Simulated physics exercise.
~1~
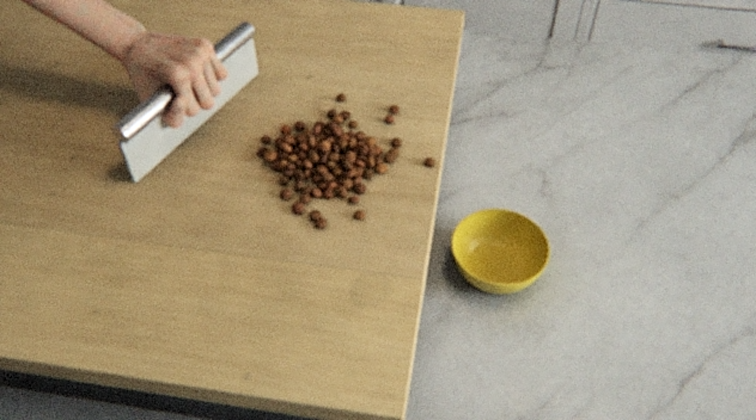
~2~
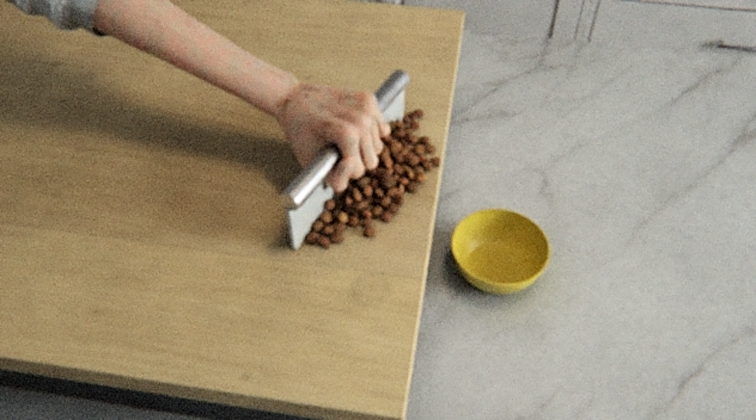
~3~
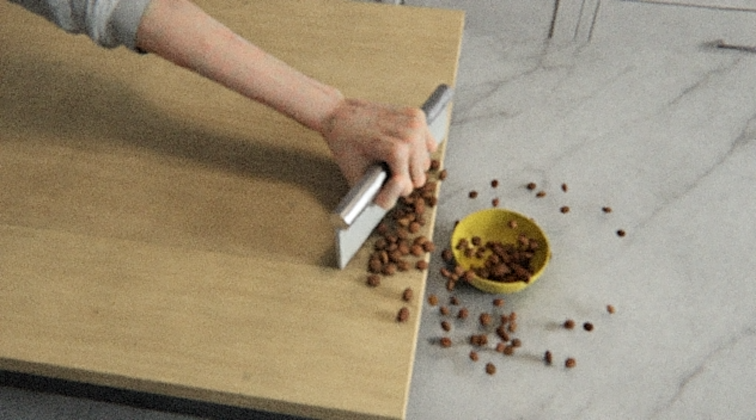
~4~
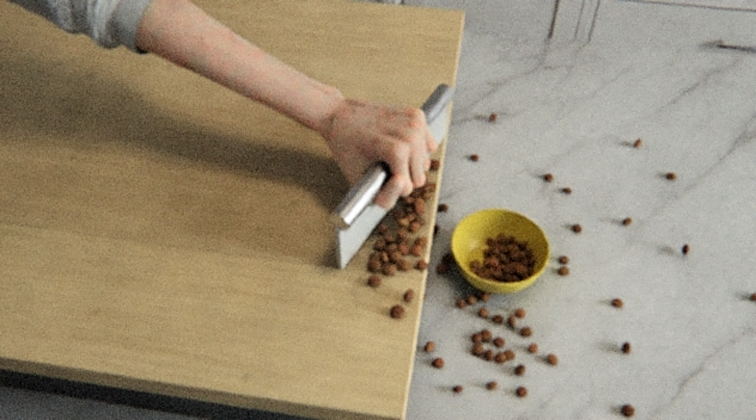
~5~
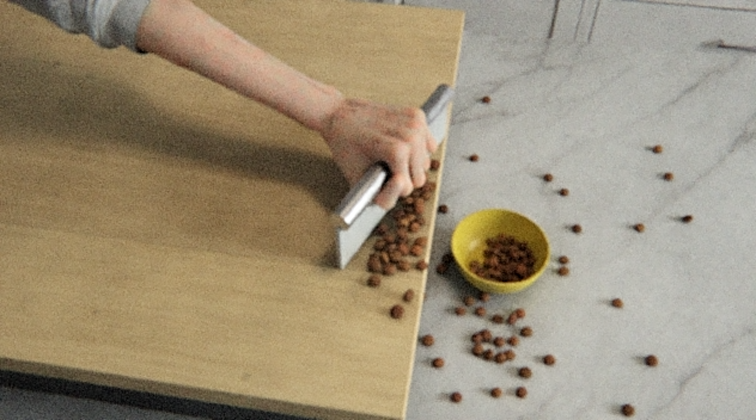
On a wooden board, a hand scrapes brown pieces rightward, some filling a yellow bowl, others scattering.
